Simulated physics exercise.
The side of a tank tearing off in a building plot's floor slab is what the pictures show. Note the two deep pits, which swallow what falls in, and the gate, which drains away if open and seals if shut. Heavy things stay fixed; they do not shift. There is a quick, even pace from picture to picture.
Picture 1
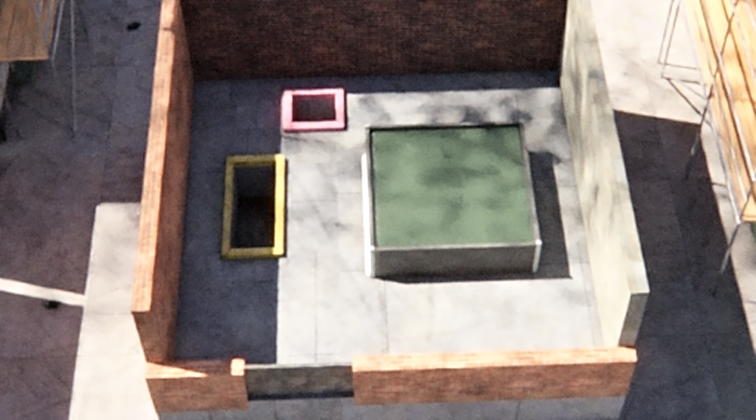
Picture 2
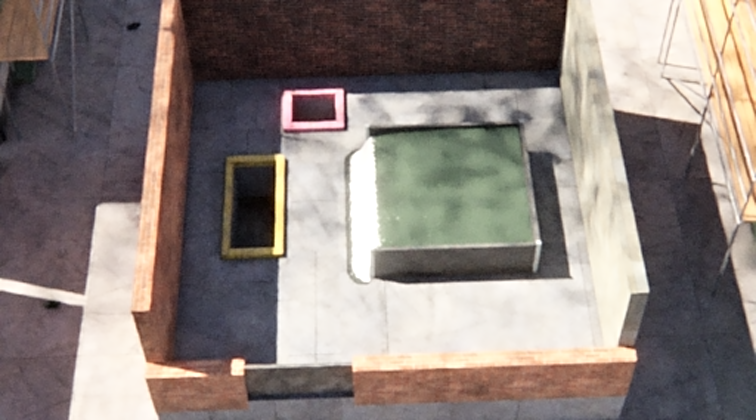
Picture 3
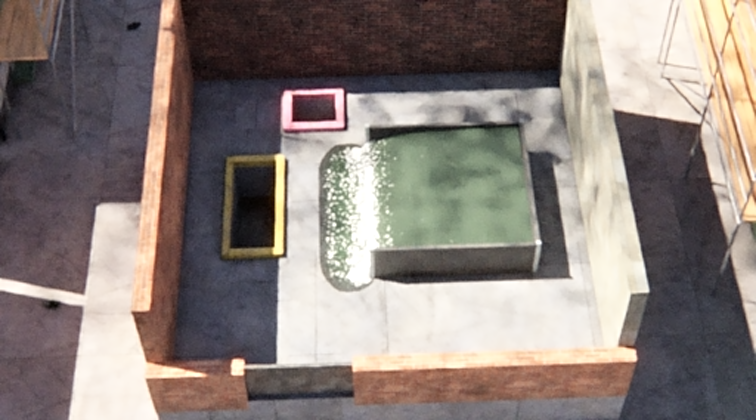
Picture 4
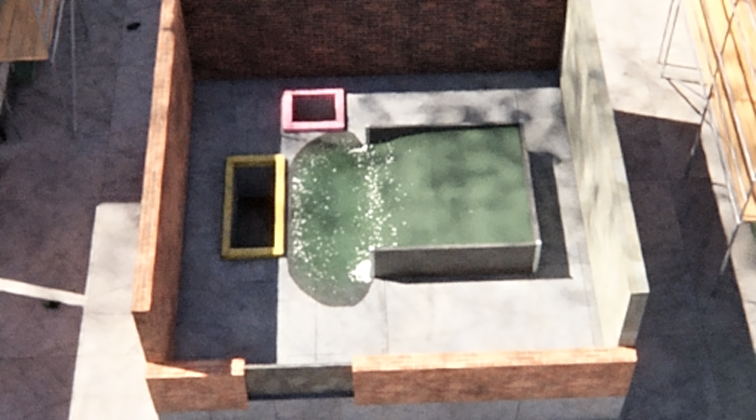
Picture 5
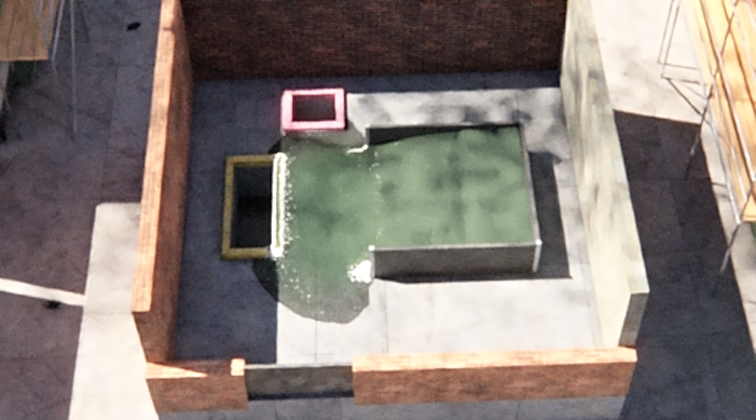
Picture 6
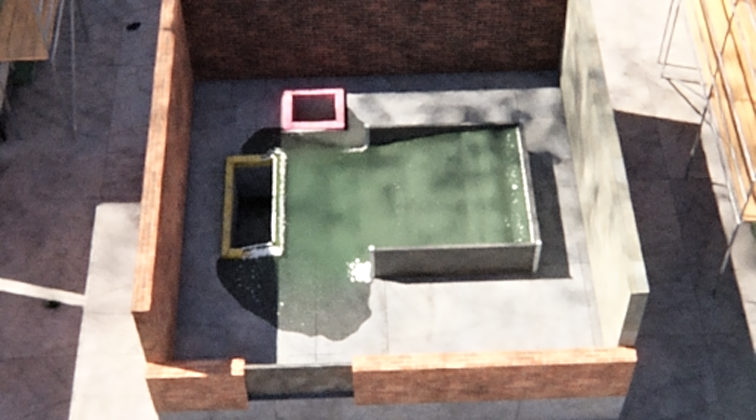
Green water burst out of the left side of an open tank inside a brick-walled yard, spread across the paved floor, and poured over the edge of the yellow-rimmed pit, passing below the pink-rimmed one.
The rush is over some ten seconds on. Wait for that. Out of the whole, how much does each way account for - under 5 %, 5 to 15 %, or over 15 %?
My prediction: Gate: Short of a twentieth. Pink pit: Short of a twentieth. Yellow pit: Upwards of fifteen per cent.
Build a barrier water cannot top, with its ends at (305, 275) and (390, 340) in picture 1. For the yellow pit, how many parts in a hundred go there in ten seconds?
Yellow: 40 %.
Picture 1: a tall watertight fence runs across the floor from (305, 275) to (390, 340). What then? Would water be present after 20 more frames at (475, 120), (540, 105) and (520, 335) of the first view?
Taking the three spots in the order asked, they are bone-dry, bone-dry and waterlogged.
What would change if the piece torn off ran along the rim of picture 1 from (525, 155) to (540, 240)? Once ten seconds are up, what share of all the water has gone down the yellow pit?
Share recorded - yellow: 0 %.
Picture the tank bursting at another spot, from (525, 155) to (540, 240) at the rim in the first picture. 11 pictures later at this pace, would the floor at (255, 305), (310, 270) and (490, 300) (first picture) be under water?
First point spared, second point spared, third point spared.
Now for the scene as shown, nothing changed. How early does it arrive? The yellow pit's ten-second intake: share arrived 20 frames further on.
Some 85 per cent.
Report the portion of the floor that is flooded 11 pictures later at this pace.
Near 40 in a hundred.
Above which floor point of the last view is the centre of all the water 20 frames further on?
About (320, 226) in the last view.
A moment on, water covers 35 % of the floor; the gate 0 %, the pink pit 0 %, the yellow pit 11 %.
Next, water covers 40 % of the floor; the gate 0 %, the pink pit 0 %, the yellow pit 21 %.
Then, water covers 50 % of the floor; the gate 0 %, the pink pit 1 %, the yellow pit 29 %.
Later, water covers 90 % of the floor; the gate 0 %, the pink pit 2 %, the yellow pit 33 %.
In the end, water covers 95 % of the floor; the gate 0 %, the pink pit 2 %, the yellow pit 34 %.
